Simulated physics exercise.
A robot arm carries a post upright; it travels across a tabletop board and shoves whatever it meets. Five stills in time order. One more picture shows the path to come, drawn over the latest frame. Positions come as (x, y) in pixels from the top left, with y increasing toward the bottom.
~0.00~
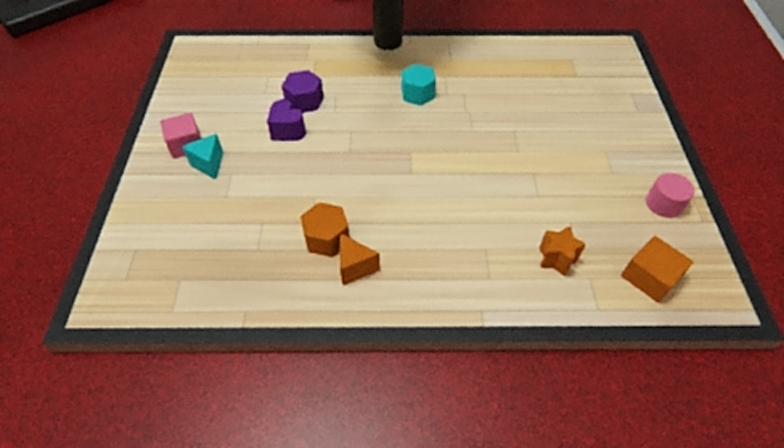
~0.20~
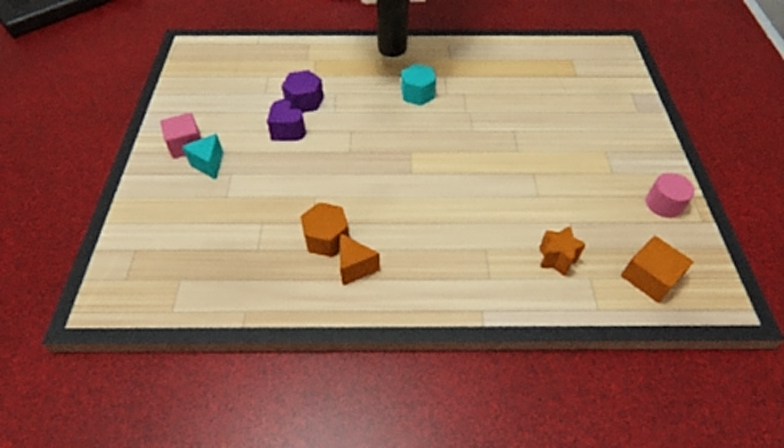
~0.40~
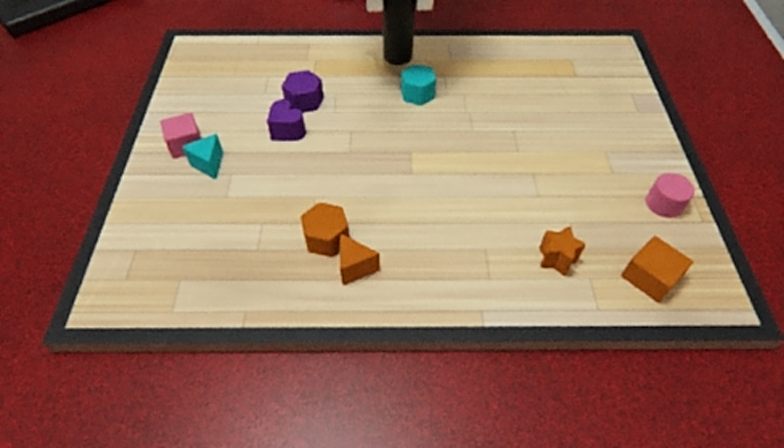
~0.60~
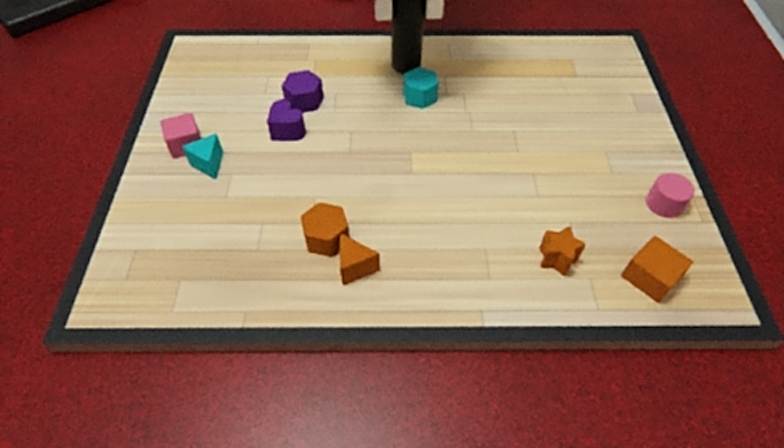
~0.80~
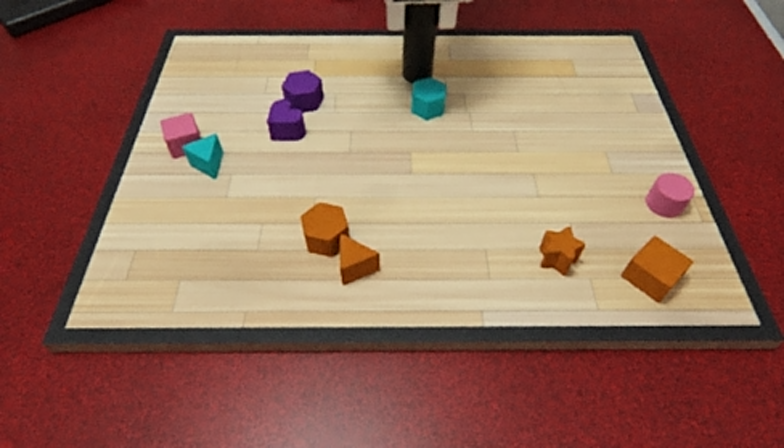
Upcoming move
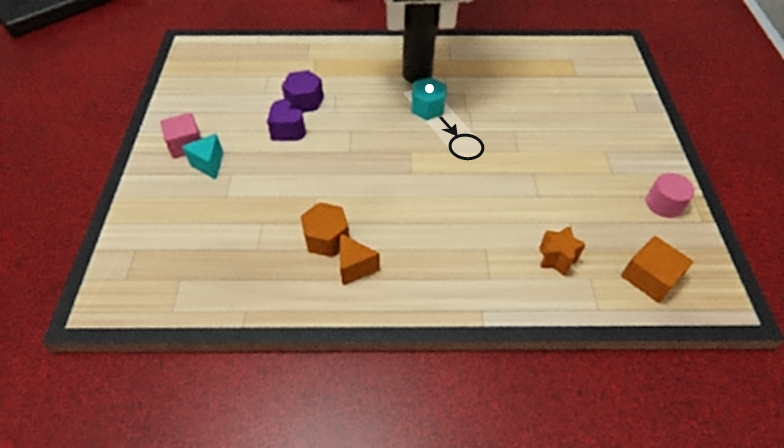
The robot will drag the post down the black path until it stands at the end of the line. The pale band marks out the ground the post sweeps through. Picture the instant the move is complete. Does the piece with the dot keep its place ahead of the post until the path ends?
Yes.
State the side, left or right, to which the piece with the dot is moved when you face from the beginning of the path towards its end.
The answer is right: Facing from the path's start to its end, that's where the piece with the dot shifts.
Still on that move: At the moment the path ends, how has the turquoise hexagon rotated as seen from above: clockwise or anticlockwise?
Answer: Clockwise.
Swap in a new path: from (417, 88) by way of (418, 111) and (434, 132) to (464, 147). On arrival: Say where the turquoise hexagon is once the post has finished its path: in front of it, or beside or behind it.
The post keeps it before itself.
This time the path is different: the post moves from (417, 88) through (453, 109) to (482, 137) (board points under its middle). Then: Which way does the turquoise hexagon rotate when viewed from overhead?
Rotation: Clockwise.
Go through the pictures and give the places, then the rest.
Post's lower end (388, 42); turquoise hexagon (419, 74), in the first picture.
Post (392, 49); blocks still, in the second picture.
Post (398, 57); blocks still, in the third picture.
Post (406, 65); turquoise hexagon (421, 78), in the fourth picture.
Post (417, 75); turquoise hexagon (429, 89), in the fifth picture.
Drawn move, straight from (417, 88) to (466, 147); the dot is on the turquoise hexagon.
On the path given first. One third of the way, post (433, 93); turquoise hexagon (443, 109), turned 10° clockwise.
Two thirds of the way, post (450, 113); turquoise hexagon (457, 131), turned 25° clockwise.
At the end, post (469, 133); turquoise hexagon (470, 154), turned 40° clockwise.
